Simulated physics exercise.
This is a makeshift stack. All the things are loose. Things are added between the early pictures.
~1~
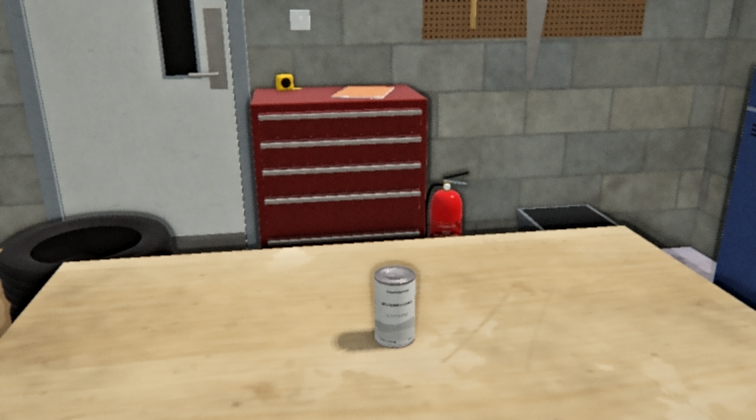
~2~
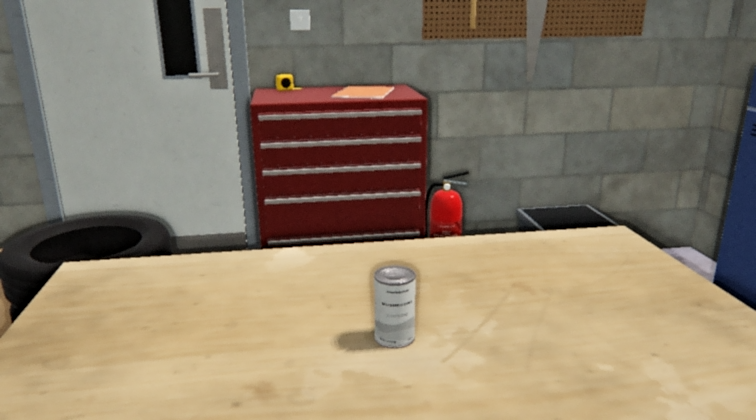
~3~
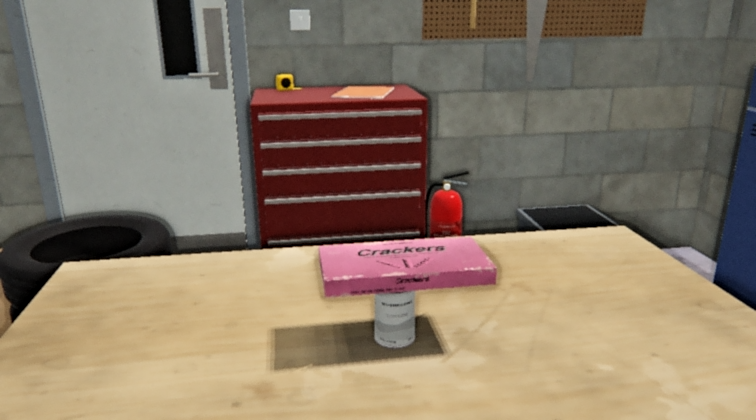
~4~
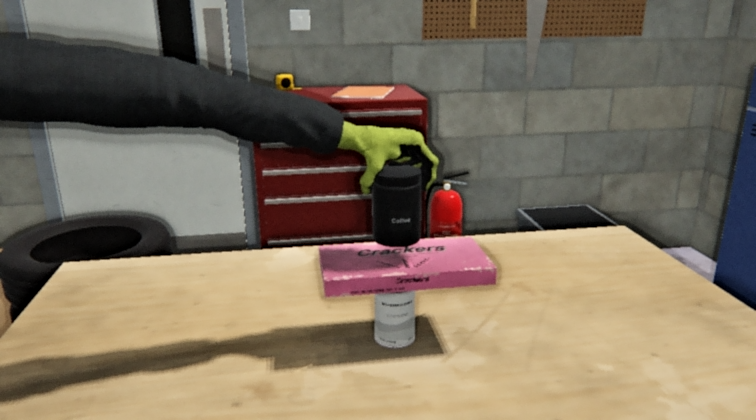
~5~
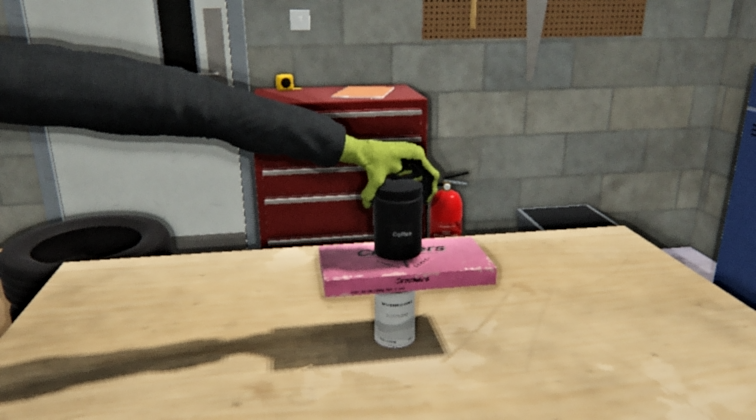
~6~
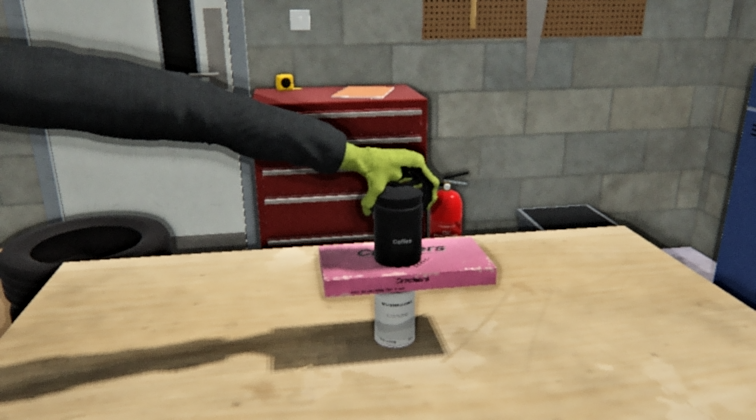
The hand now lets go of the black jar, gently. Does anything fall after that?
Outcome: The stack holds.
Then, 0.30 s on from there, no change.
Then, 0.70 s on from there, black jar resting near (398, 226).
In the end, all 3 unmoved. At the end, from the last picture's camera, black jar near (398, 226). The stack stays up.
